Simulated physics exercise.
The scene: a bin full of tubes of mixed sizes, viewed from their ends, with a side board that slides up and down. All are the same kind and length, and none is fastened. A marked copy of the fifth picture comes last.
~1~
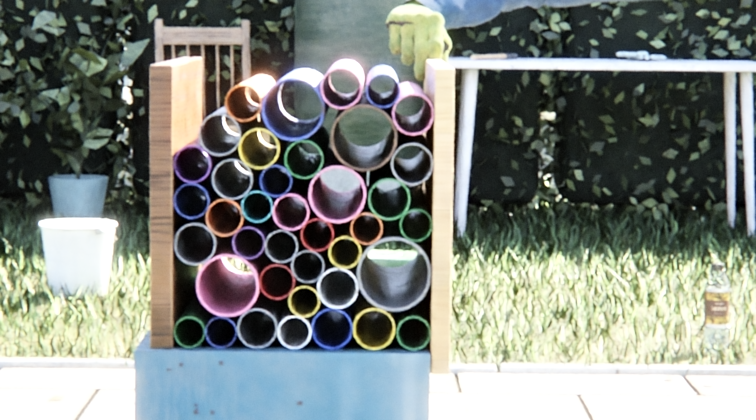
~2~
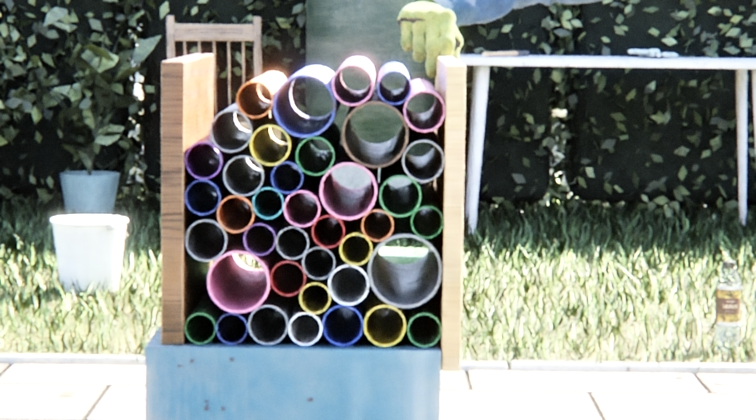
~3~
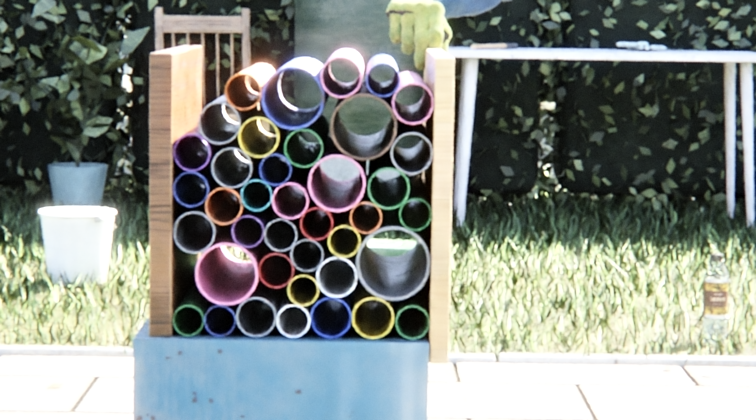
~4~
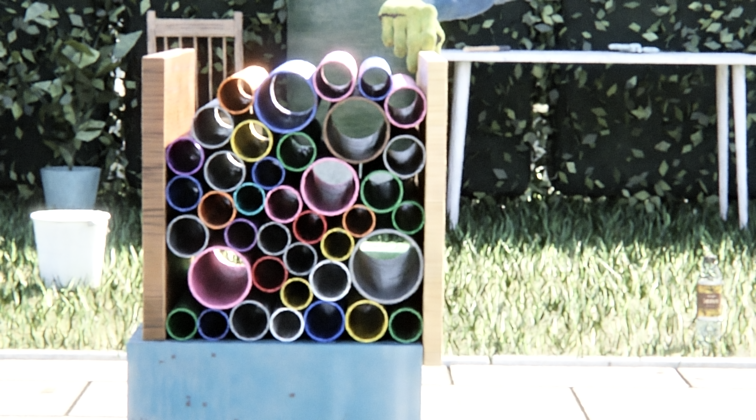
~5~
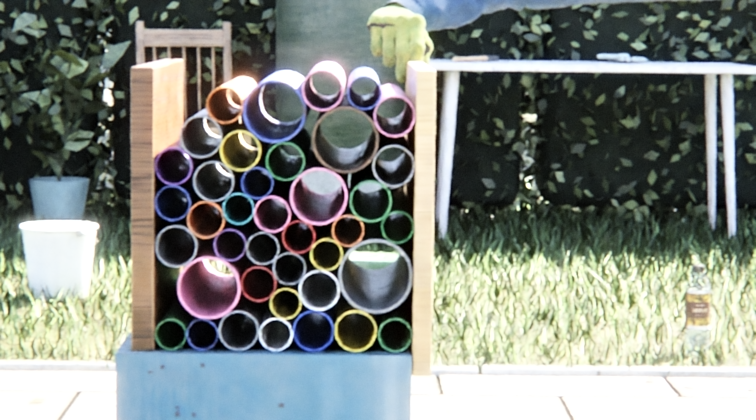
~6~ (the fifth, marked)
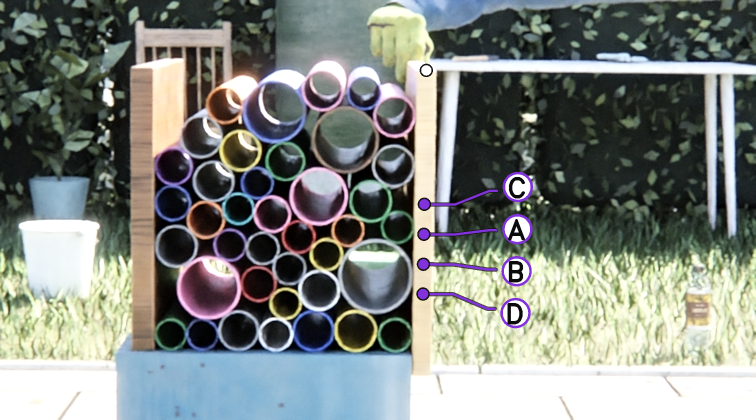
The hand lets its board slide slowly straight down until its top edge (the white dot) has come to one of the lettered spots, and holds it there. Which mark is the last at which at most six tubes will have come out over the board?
Slide it to A.
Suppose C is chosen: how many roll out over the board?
It comes to two.
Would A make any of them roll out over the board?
At A: Yes.
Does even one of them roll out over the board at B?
Yes.
On the copy, A at (424, 234); B at (424, 264); C at (424, 204); D at (423, 294); the white dot at (426, 70).
On A. First, top of the board (415, 142).
Then, top of the board (414, 227).
Finally, top of the board (414, 233), three out over the board.
By contrast, B seven out over the board; C two out over the board; D more than six out over the board.
